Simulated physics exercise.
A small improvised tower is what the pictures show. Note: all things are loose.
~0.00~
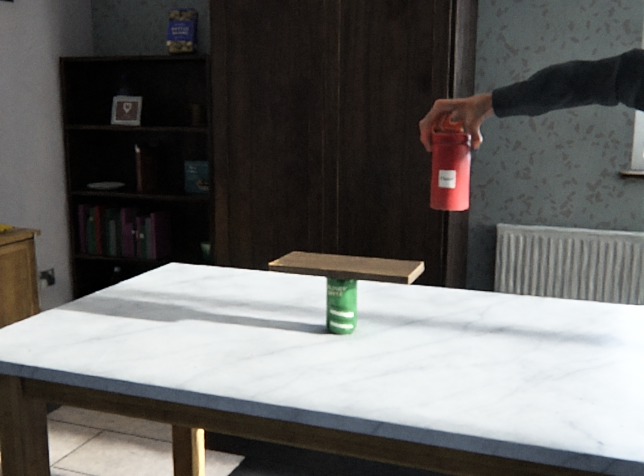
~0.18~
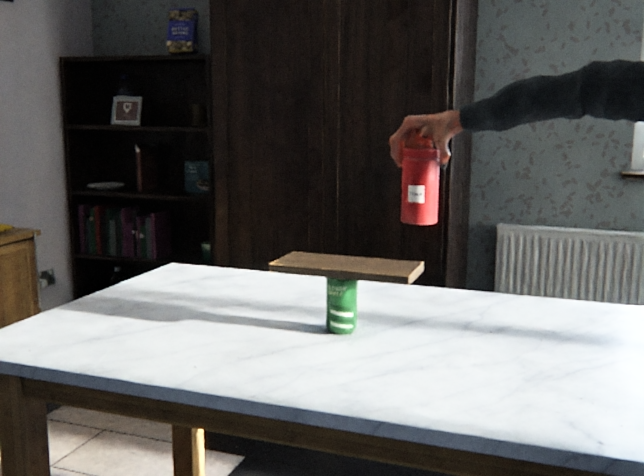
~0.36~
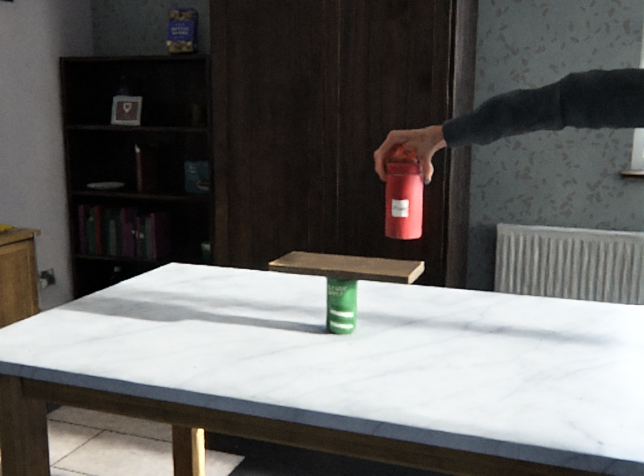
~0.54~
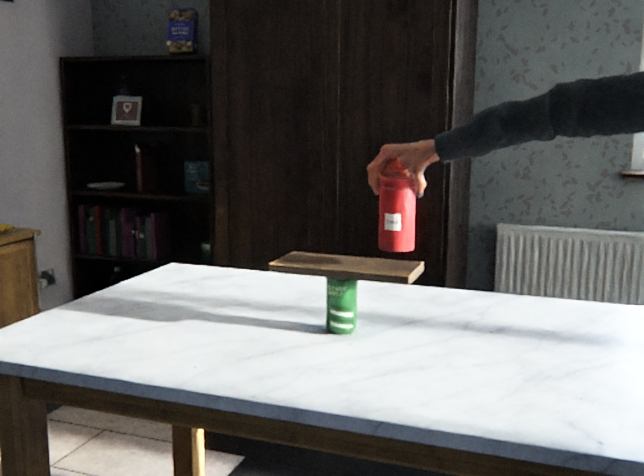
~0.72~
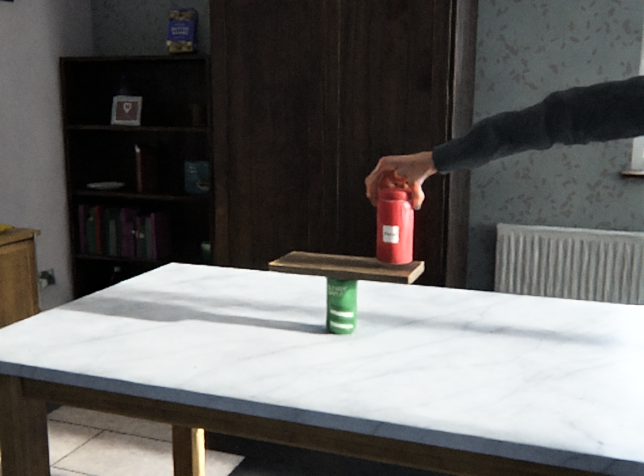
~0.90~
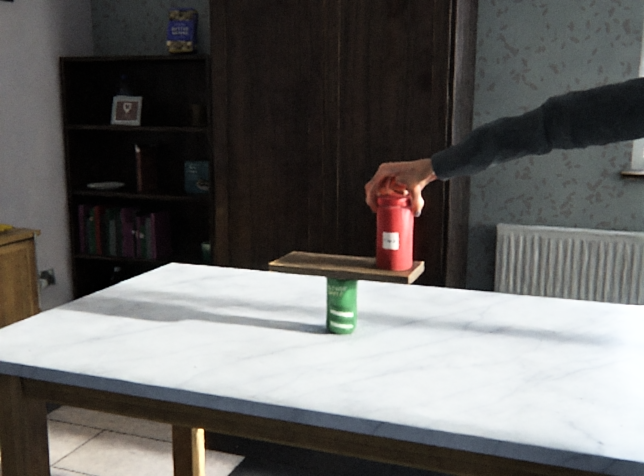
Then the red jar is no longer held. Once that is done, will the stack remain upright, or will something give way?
The stack gives way.
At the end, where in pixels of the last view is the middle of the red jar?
I'd say around (484, 330) in the last view.
After 1.30 s, red jar now fallen; black board turned 47° from how it was put.
After 1.60 s, black board now fallen.
In the end (3.5 s), fallen, red jar and black board; green can unmoved. At the end, from the last picture's camera, red jar near (484, 330). The stack gives way.
